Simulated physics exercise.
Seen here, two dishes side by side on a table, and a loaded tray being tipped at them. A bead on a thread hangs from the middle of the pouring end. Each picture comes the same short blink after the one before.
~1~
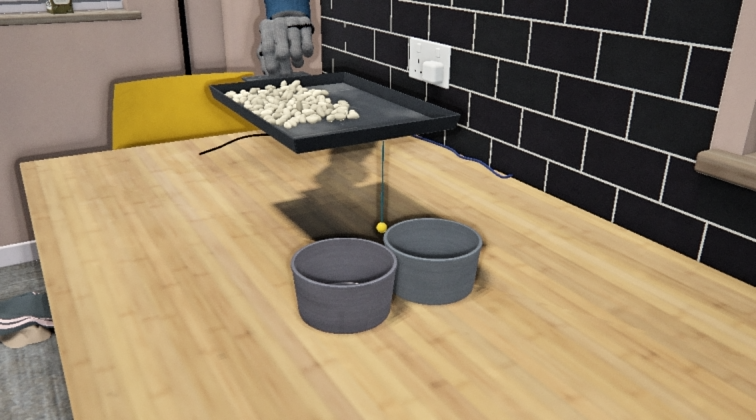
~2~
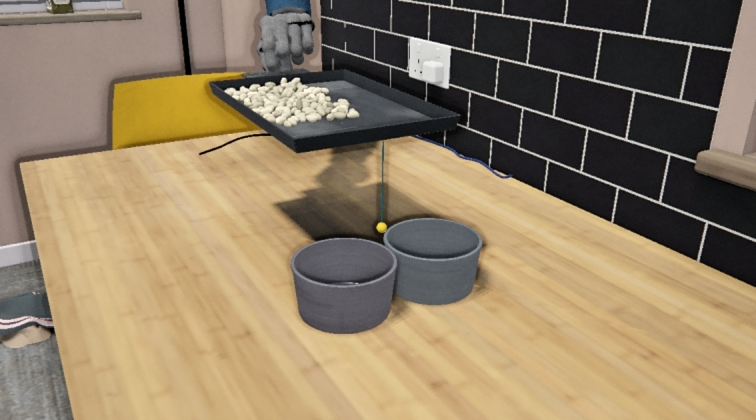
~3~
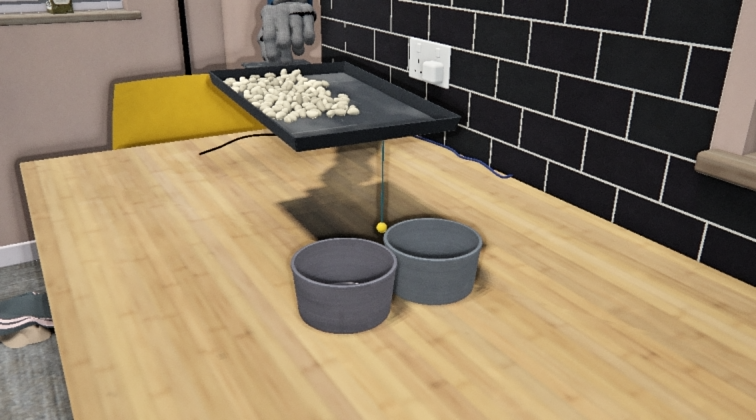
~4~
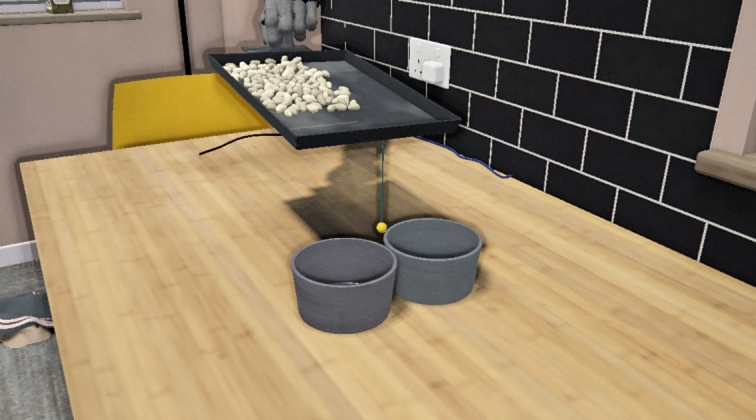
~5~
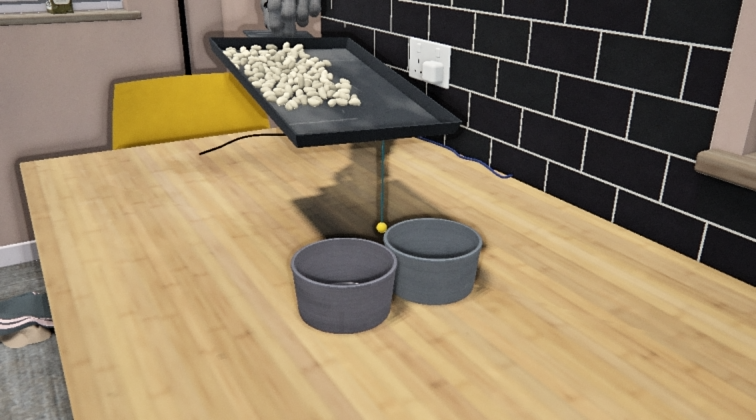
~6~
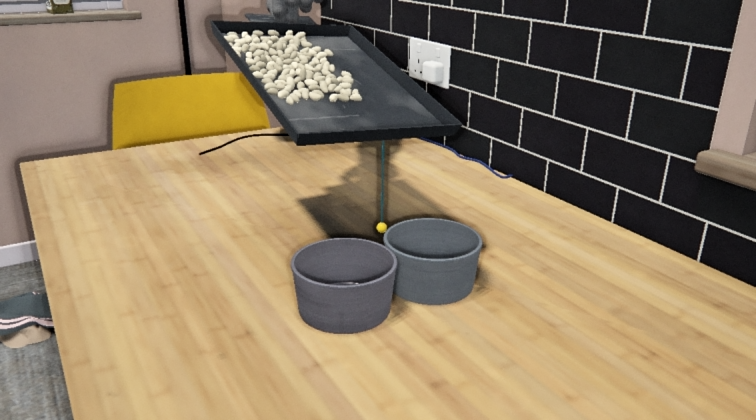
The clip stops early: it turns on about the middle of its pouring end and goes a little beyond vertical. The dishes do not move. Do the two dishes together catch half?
Caught overall: Over half.
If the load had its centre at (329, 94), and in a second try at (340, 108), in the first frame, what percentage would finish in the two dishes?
First some 80, then 80 per cent.
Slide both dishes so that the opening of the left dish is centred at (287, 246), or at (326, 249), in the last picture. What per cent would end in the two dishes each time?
The first gives 0 %, the second 30 %.
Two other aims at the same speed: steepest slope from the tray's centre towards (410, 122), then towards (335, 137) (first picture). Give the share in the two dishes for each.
Roughly 70 per cent, and 80 per cent.
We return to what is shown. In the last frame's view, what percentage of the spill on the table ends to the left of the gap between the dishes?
Some 0 per cent.
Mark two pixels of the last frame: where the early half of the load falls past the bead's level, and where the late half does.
Early half (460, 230), late half (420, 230).
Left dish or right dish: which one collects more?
That is the right one.
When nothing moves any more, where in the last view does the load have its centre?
Close to (440, 283).
Soon after the last picture, tray tipped steeply; about two thirds on the tray; a small part in the right dish; a stray few outside both; about a quarter in the air.
A little later, tray tipped past a quarter turn; about a third on the tray; a stray few in the left dish; about a third in the right dish; about a quarter outside both; a small part in the air.
Later still, tray tipped past a quarter turn; a small part in the left dish; about two thirds in the right dish; about a third outside both.
At rest, tray tipped past a quarter turn; a small part in the left dish; about two thirds in the right dish; about a third outside both.
